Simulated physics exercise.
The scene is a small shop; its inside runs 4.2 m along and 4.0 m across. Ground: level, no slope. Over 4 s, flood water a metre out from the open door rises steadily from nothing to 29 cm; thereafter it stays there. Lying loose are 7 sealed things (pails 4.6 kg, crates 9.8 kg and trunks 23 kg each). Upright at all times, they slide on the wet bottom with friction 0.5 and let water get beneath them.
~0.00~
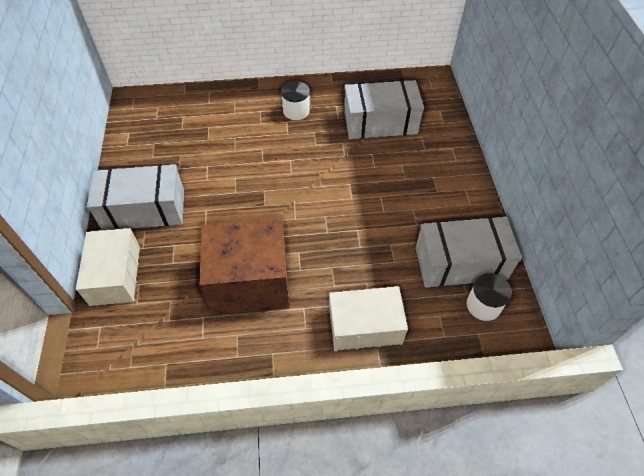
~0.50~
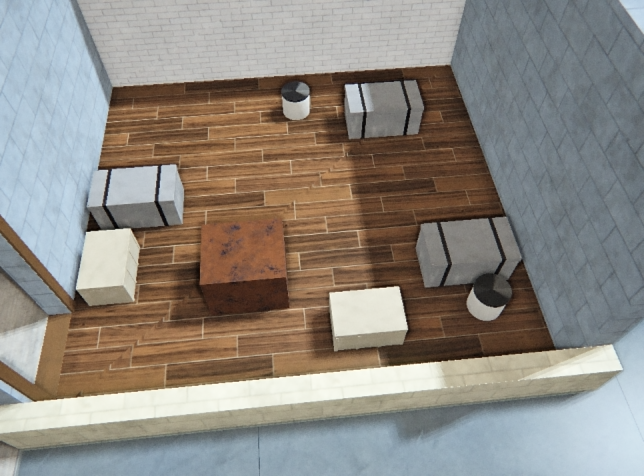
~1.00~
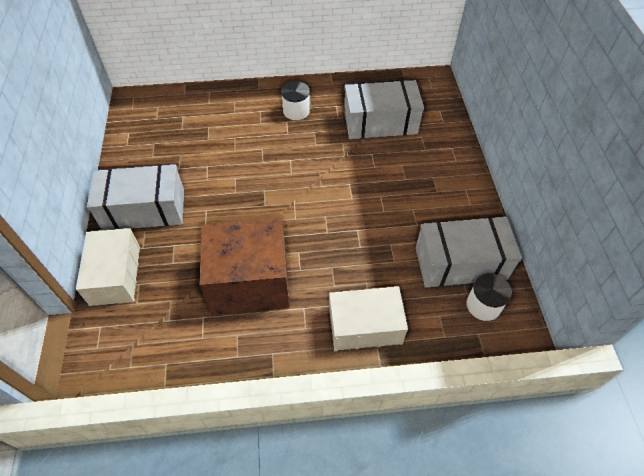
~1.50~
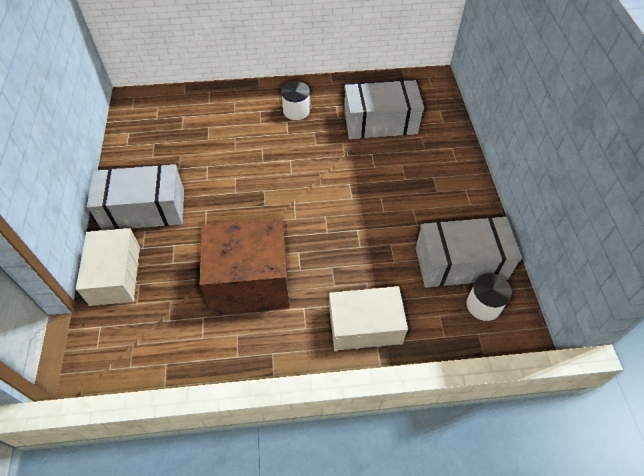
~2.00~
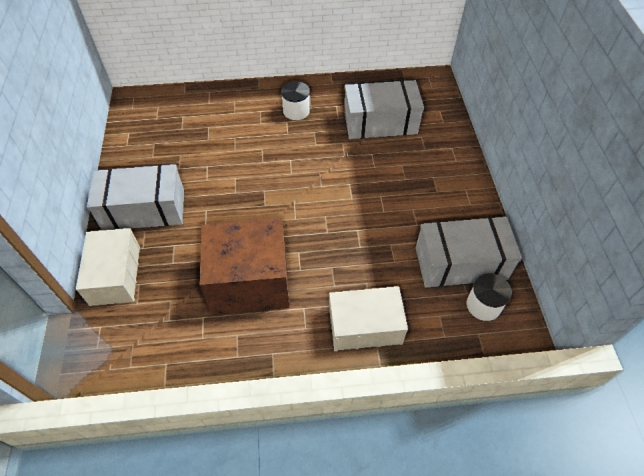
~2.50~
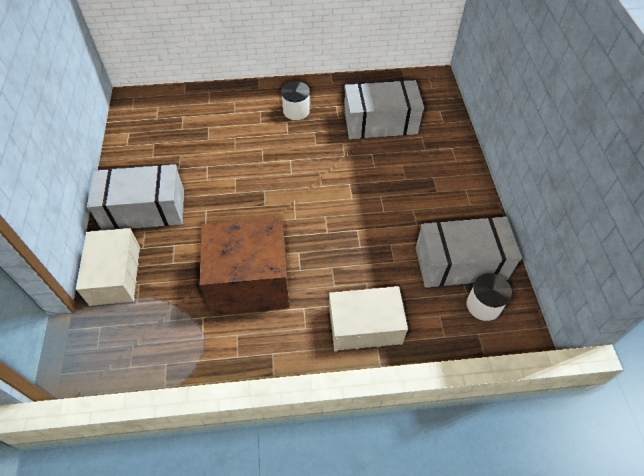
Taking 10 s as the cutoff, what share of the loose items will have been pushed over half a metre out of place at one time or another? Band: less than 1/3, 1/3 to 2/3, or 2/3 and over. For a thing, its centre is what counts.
Band: 1/3 to 2/3.
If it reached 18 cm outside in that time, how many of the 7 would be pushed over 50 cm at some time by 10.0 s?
In that case 3 of them.
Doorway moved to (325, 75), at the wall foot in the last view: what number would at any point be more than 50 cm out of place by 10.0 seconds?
The answer then is 6.
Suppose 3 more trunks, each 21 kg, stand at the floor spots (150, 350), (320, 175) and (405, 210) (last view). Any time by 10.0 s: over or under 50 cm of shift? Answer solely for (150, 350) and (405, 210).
Taking them in order, the first is above the threshold and the second is above the threshold.
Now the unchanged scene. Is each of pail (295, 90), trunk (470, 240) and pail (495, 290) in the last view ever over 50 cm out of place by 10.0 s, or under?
In that order: Below the mark, above the mark, above the mark.
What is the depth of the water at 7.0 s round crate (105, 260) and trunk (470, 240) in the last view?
Depths: Near 4 cm, then near 6 cm.
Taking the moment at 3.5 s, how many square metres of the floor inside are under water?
At that time the wet patch spans about 2.5 m2.
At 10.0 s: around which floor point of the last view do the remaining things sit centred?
Around (270, 151).
After 3.5 s 0 of 7 are over 50 cm from their spots; 0 afloat.
After 4.5 s 0 of 7 are over 50 cm from their spots; 0 afloat.
After 7.0 s 3 of 7 are over 50 cm from their spots; 2 afloat.
After 10.0 s 3 of 7 are over 50 cm from their spots, and 3 have been at some point; 6 afloat.
